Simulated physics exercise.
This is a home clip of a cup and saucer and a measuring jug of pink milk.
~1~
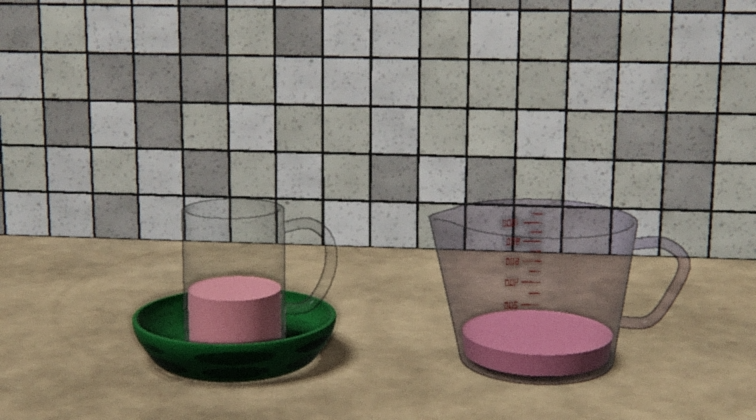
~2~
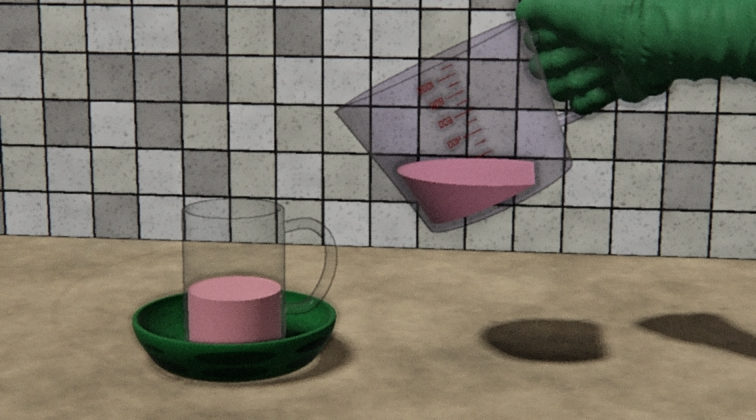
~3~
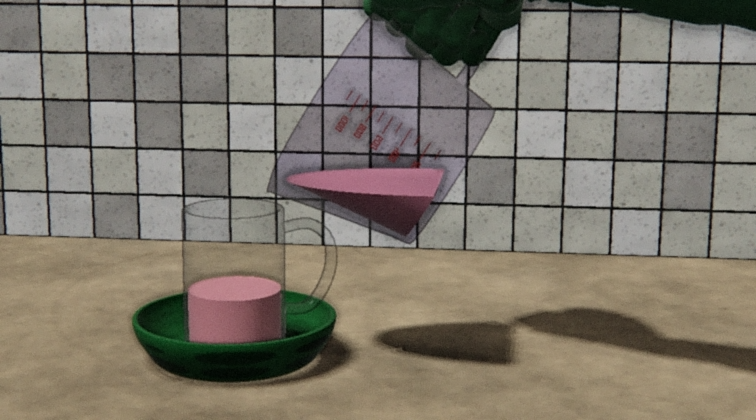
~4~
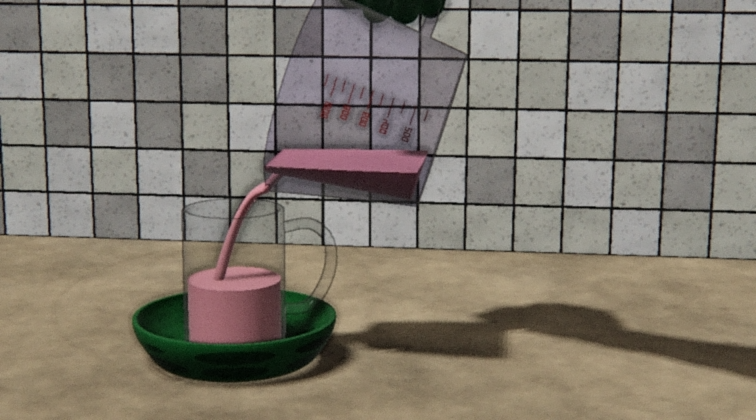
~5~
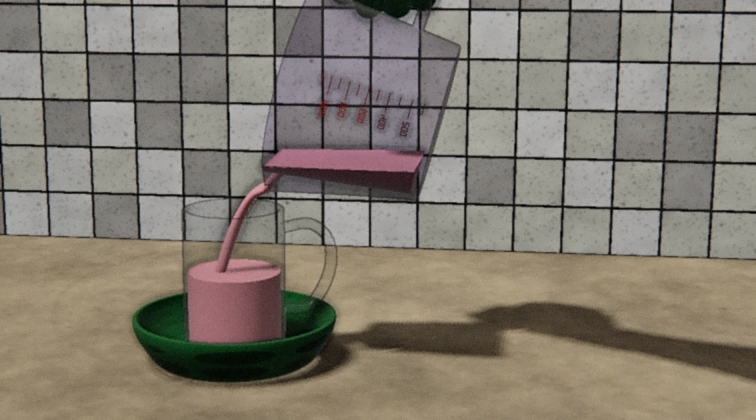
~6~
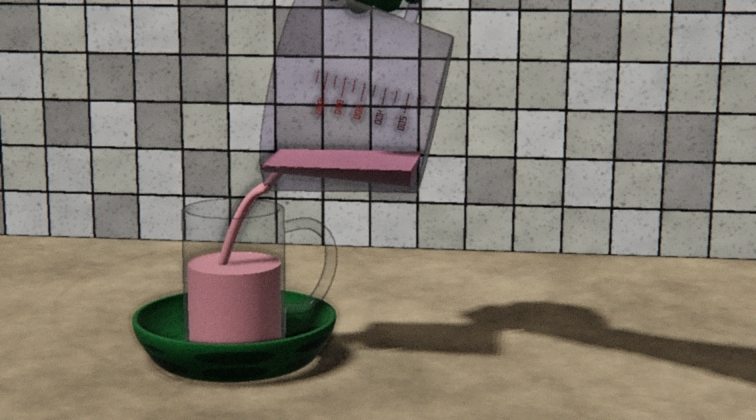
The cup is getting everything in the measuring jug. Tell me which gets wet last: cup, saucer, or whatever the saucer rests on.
Chances are the saucer won't be needed.
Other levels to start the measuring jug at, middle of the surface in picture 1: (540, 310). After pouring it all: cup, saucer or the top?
Result: Overflow into saucer only.
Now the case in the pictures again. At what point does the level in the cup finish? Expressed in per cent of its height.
75 in a hundred.
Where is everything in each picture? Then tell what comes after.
The first frame shows at the start; measuring jug (539, 285) nearly empty; cup (234, 275) about a third full; saucer (212, 353) dry.
In the second frame, a hand has the measuring jug; measuring jug (467, 124) tipped 25° with all of its load; cup about a third full, surface at (235, 290).
In the third frame, the measuring jug is tipped; measuring jug (384, 134) tipped 60° with all of its load; cup (234, 275) about a third full.
In the fourth frame, the stream is running; measuring jug (365, 105) tipped 75° with about three quarters of its load; cup about half full, surface at (234, 280).
In the fifth frame, the stream is running; measuring jug (361, 101) tipped 75° with about two thirds of its load; cup (234, 275) about half full.
In the sixth frame, the stream is running; measuring jug (356, 97) tipped 80° with about half of its load; cup about half full, surface at (234, 265); saucer (212, 353) dry.
Shortly, the cup is about two thirds full; the saucer is dry.
Then, the cup is about three quarters full; the saucer is dry.
At the finish, the cup is about three quarters full; the saucer is dry.
